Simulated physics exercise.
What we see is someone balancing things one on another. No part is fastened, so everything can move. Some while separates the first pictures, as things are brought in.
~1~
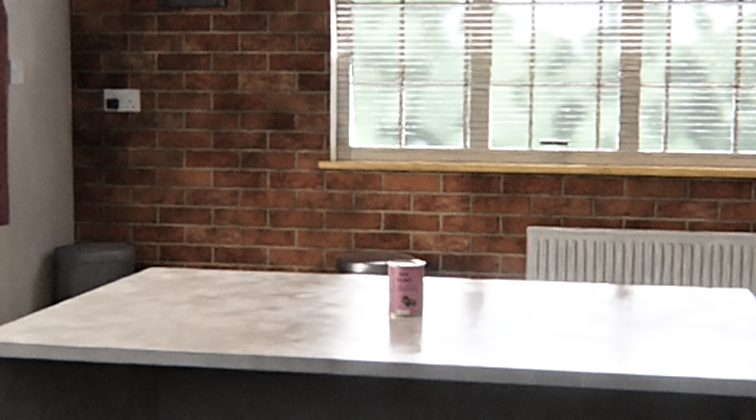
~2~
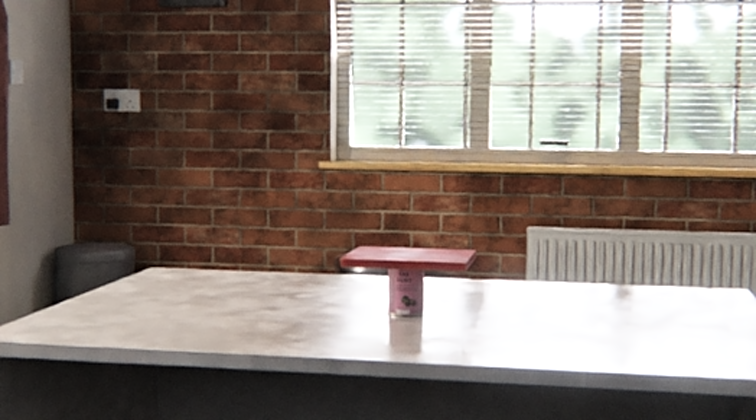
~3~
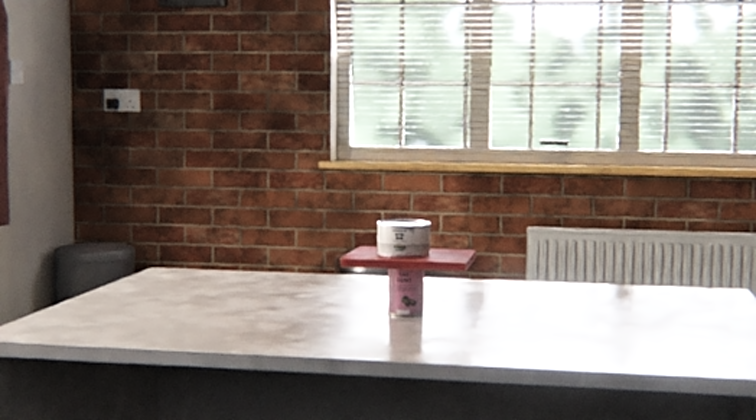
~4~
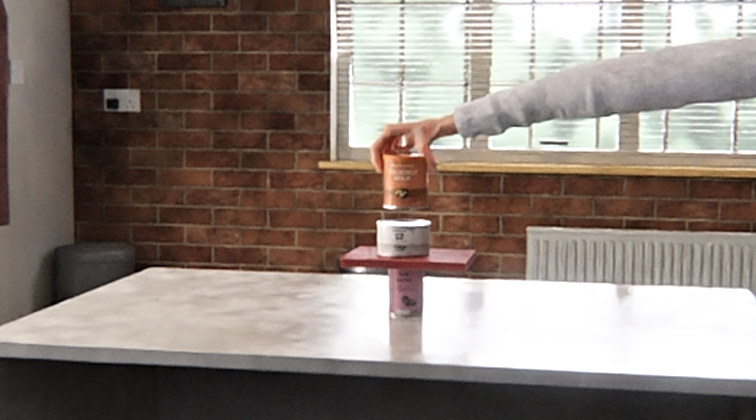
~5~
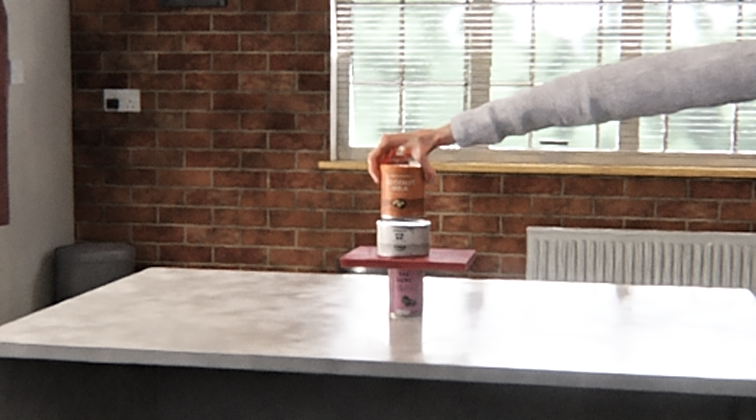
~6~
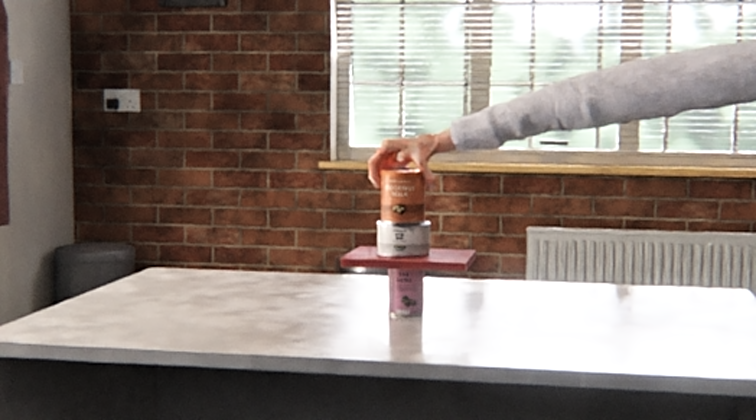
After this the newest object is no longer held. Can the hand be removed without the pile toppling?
Yes, the pile stays balanced.
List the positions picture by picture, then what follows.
In the first frame, the last thing is not in view yet.
In the second frame, the last thing is not in view yet; red board (410, 258).
In the third frame, the last thing is not in view yet; pink tin (406, 288).
The fourth frame shows on its way; orange tin (406, 181); white tub (404, 238).
The fifth frame shows on its way; orange tin (403, 191); red board (410, 258).
The sixth frame shows set down, still held; orange tin (403, 197); pink tin (406, 288).
Then, 0.90 s past the last view, nothing moves.
Then, 2.00 s past the last view, orange tin resting near (403, 197).
Finally, all 4 still in place. Final places as the last picture's camera would see them, orange tin near (402, 197). The pile keeps its balance.
